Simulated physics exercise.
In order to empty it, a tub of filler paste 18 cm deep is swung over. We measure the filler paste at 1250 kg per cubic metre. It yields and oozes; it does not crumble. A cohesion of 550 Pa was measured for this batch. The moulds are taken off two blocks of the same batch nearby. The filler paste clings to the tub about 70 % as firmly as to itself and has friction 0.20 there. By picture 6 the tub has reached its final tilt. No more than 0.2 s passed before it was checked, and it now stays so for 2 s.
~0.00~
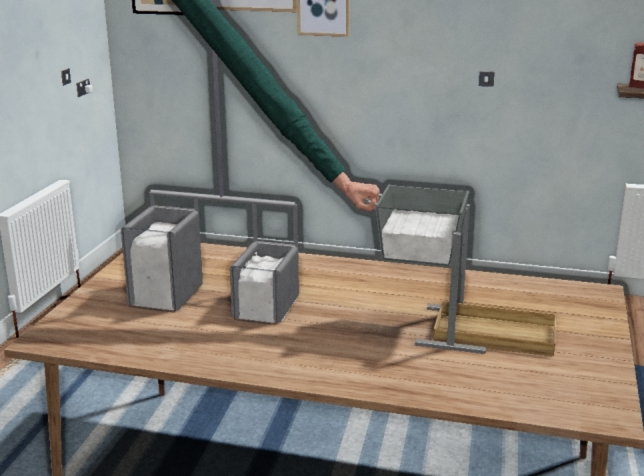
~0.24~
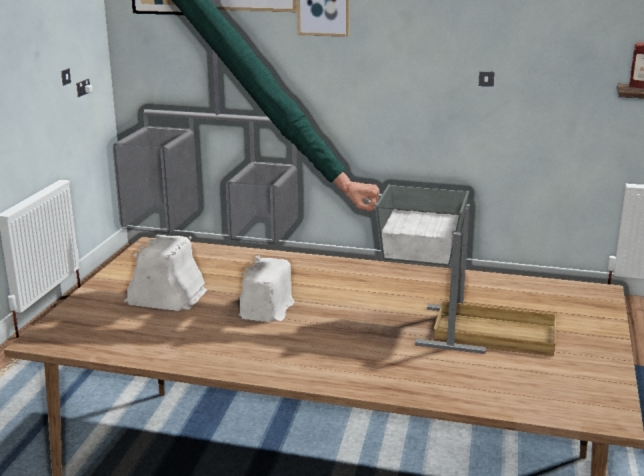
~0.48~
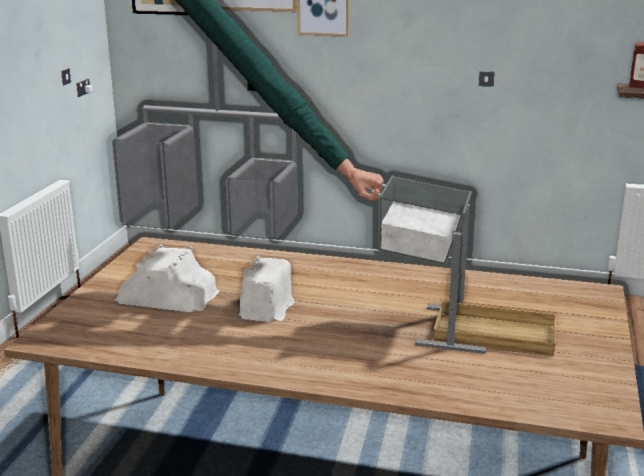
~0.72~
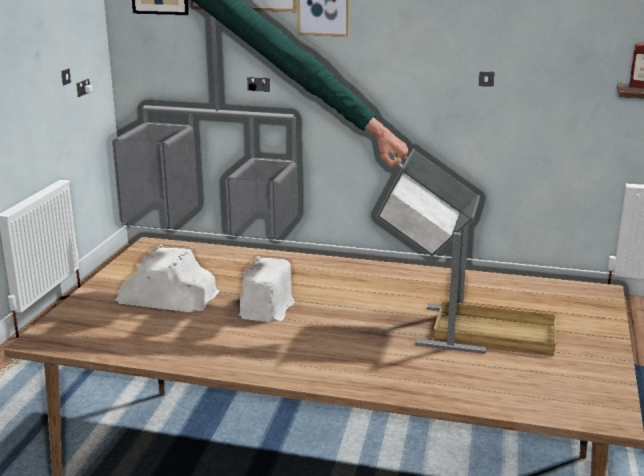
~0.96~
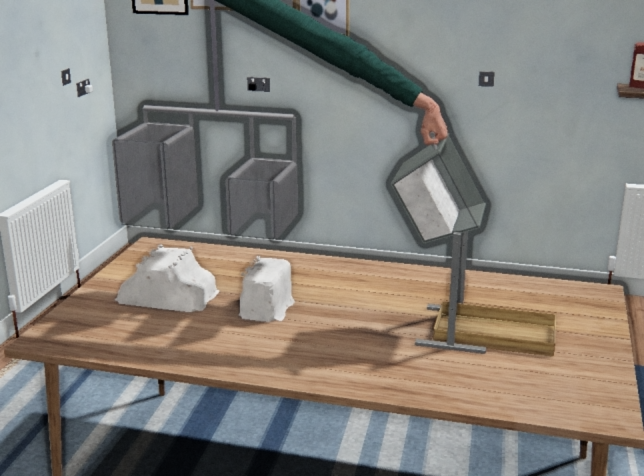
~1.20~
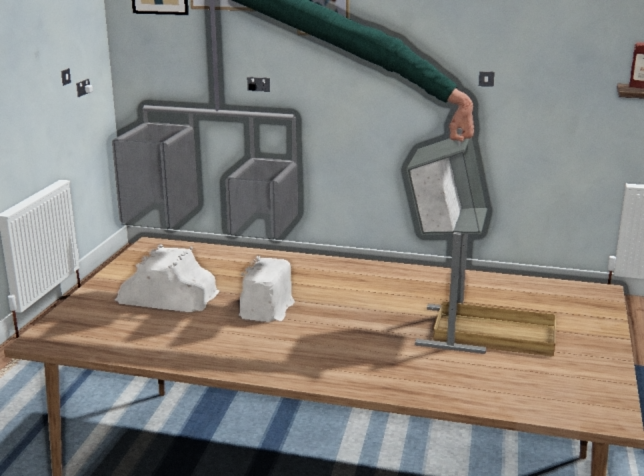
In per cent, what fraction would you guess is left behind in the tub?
My guess is 100 per cent.
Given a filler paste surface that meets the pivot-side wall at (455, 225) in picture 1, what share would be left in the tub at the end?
Roughly 95 per cent would still be in the tub at the end.
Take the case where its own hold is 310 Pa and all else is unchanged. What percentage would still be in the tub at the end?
95 %.
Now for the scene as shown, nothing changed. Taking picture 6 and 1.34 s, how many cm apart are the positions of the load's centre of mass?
The distance comes to some 0 cm.
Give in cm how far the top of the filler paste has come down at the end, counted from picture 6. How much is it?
1 cm or so.
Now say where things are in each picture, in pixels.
The first frame shows handle-side rim at (378, 206), tilt 0 degrees; highest point of the filler paste at (393, 233); test blocks 26 cm, 17 cm high (left to right).
The second frame shows handle-side rim at (378, 206), tilt 0 degrees; highest point of the filler paste at (393, 233); test blocks 21 cm, 16 cm high (left to right).
The third frame shows handle-side rim at (382, 197), tilt 7 degrees; highest point of the filler paste at (385, 224); test blocks 17 cm, 16 cm high (left to right).
The fourth frame shows handle-side rim at (404, 170), tilt 33 degrees; highest point of the filler paste at (392, 194); test blocks 17 cm, 16 cm high (left to right).
The fifth frame shows handle-side rim at (440, 154), tilt 60 degrees; highest point of the filler paste at (419, 171); test blocks 17 cm, 16 cm high (left to right).
The sixth frame shows handle-side rim at (464, 153), tilt 75 degrees; highest point of the filler paste at (436, 165); test blocks 17 cm, 16 cm high (left to right).
By 1.34 s, the tub is at 75 degrees and holds 100 %.
By 1.51 s, the tub is at 75 degrees and holds 100 %.
By 1.68 s, the tub is at 75 degrees and holds 100 %.
By 1.85 s, the tub is at 75 degrees and holds 100 %.
By 3.20 s, at the end, the tub is at 75 degrees and holds 100 %.
